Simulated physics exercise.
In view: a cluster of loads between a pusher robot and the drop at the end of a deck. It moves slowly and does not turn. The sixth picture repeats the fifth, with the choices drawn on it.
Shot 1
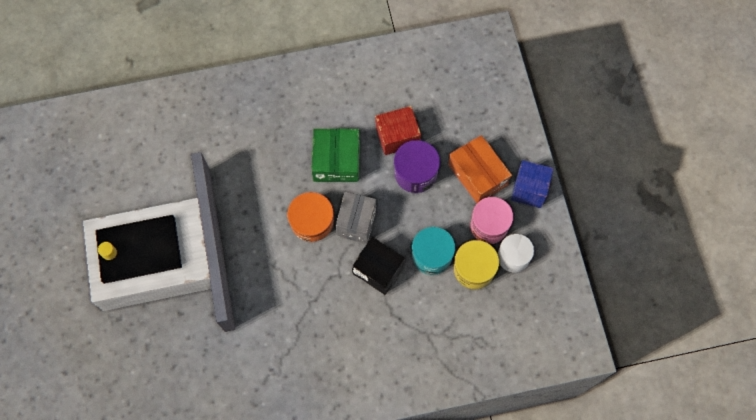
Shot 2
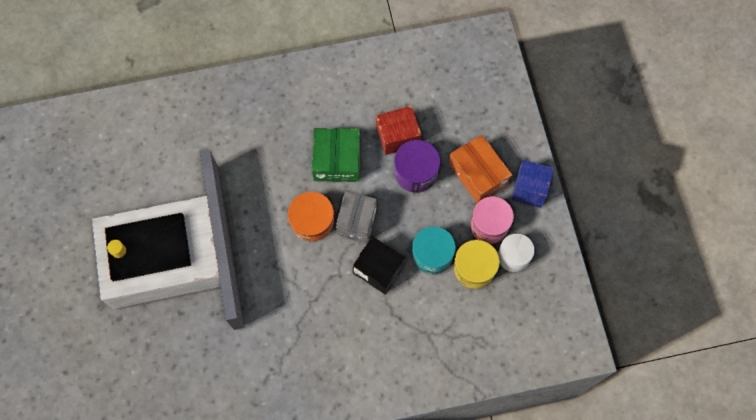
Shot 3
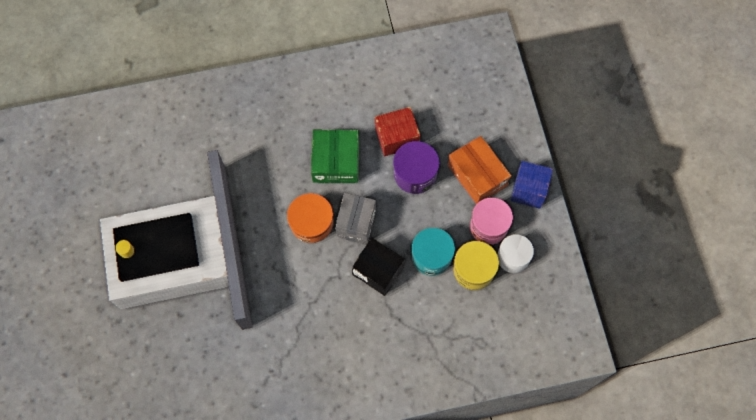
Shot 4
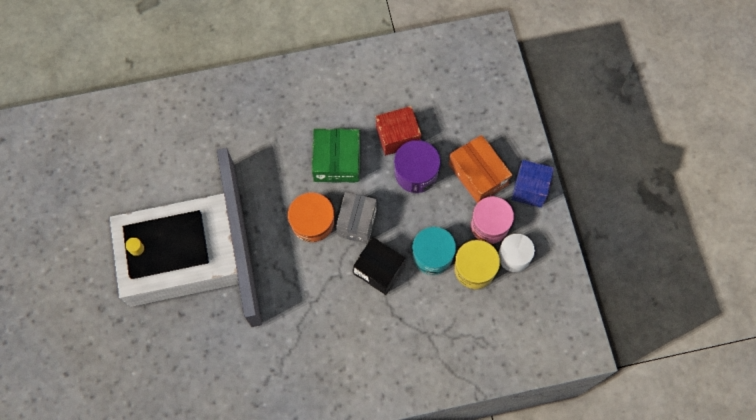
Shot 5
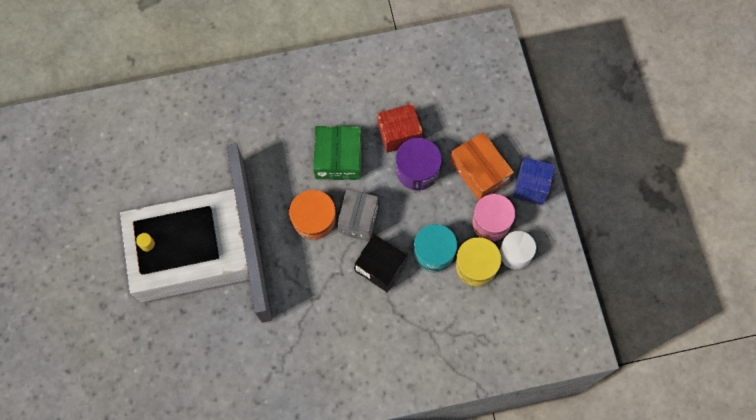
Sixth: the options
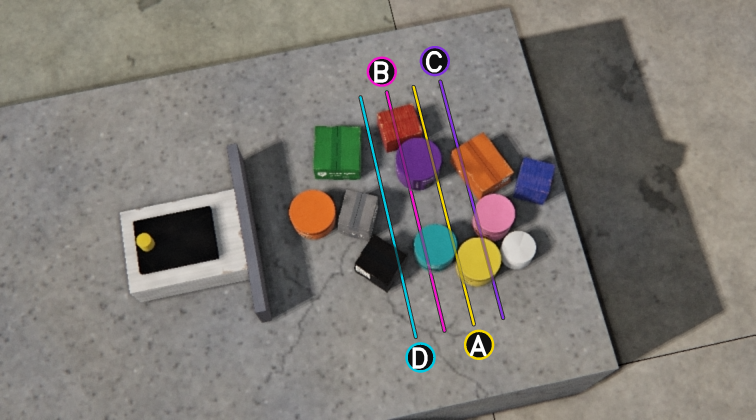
On a grey concrete deck, a white pusher robot slides slowly right toward colourful loads.
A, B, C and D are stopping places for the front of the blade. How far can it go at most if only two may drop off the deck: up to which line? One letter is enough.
No third one falls up to C.
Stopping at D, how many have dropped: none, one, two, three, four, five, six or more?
By then, none.
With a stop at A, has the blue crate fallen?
Yes.
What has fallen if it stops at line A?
The blue crate.
On the marked copy, A at (442, 200); B at (414, 206); C at (470, 194); D at (387, 211).
Following C. Soon after the start, robot (265, 221); green box (344, 150); grey parcel (394, 214).
Later, robot (347, 204); blue crate (544, 184); white canister (541, 248).
In the end, robot (407, 192); blue crate over the edge; orange parcel over the edge; two fallen.
As for the rest, A is within the limit but short; B is within the limit but short; D is within the limit but short.
